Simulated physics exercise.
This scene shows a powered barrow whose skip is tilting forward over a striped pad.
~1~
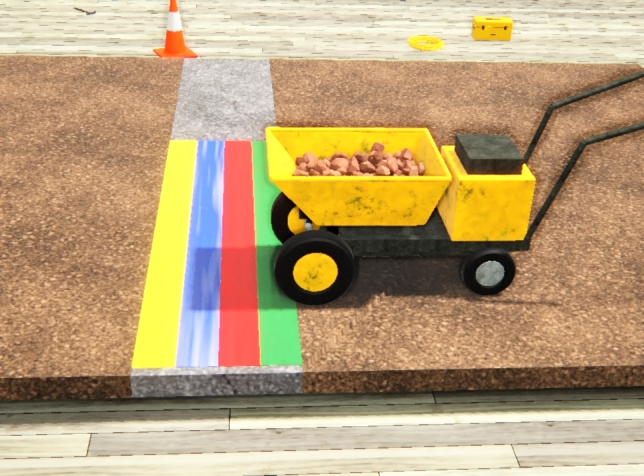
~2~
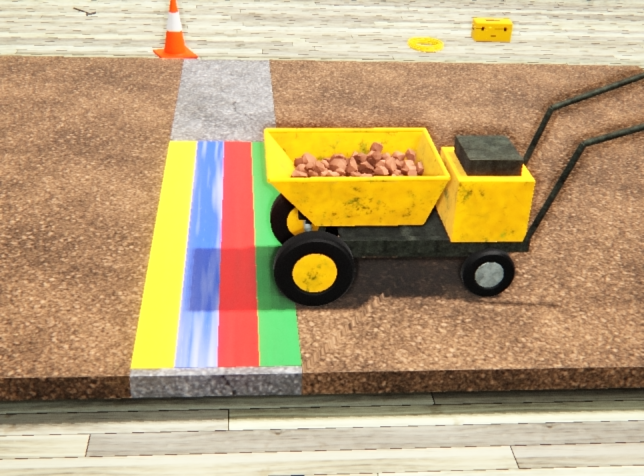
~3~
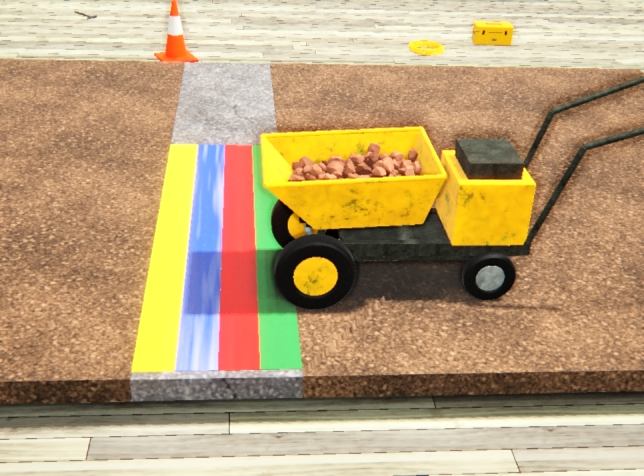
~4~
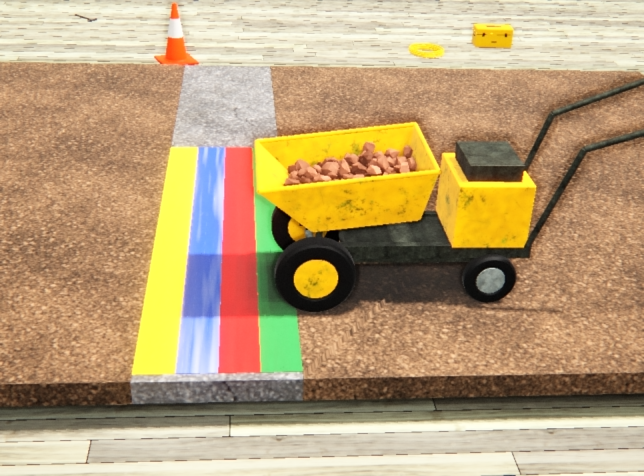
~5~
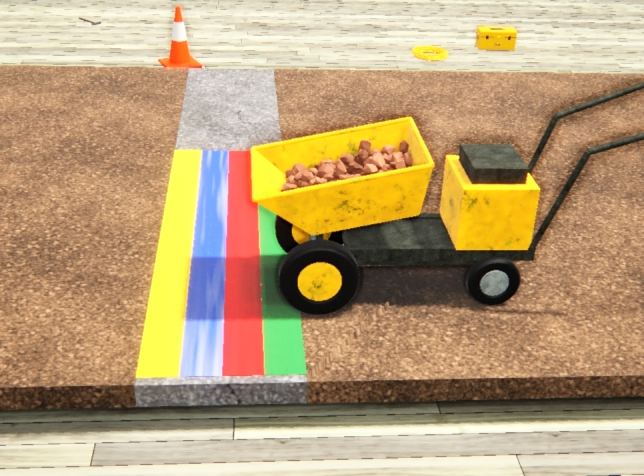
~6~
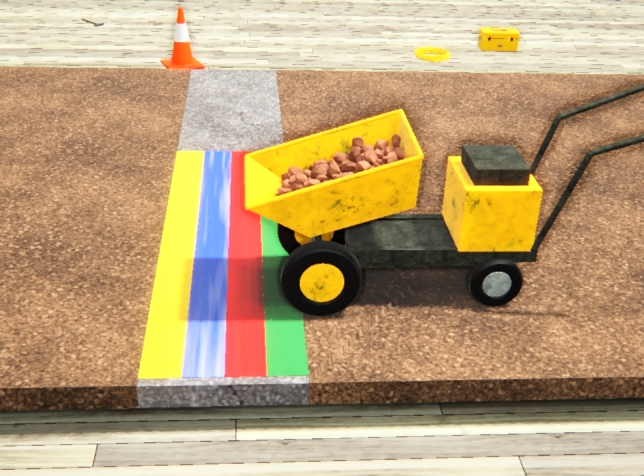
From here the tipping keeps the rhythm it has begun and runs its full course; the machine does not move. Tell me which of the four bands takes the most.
I would say the yellow band takes the most.
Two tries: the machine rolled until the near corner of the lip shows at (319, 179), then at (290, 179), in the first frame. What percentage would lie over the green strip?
The first spot yields roughly 0 percent, the second roughly 0 percent.
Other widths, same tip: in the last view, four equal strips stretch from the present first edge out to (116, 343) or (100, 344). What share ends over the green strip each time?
Close to 0 percent, and close to 0 percent.
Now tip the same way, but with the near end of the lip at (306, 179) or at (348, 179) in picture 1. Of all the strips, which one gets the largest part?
The first case gives the blue one, the second gives that red strip.
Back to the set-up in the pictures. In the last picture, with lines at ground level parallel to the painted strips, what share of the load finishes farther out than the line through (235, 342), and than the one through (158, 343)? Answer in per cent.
Estimate, first then second: 80 %, 40 %.
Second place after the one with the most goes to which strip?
It's blue next.
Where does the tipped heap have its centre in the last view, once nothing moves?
Close to (171, 280) in the last view.
Soon, skip tipped steeply; all in the skip.
A while on, skip tipped right over; about two thirds in the skip; a small part over the blue strip; about a quarter over the yellow strip; a stray few off the paint.
Towards the end, skip tipped right over; about a quarter in the skip; a stray few over the red strip; about a quarter over the blue strip; about a third over the yellow strip; about a quarter off the paint.
Finally, skip tipped right over; about a quarter in the skip; none over the green strip; a stray few over the red strip; about a quarter over the blue strip; about a third over the yellow strip; about a quarter off the paint.
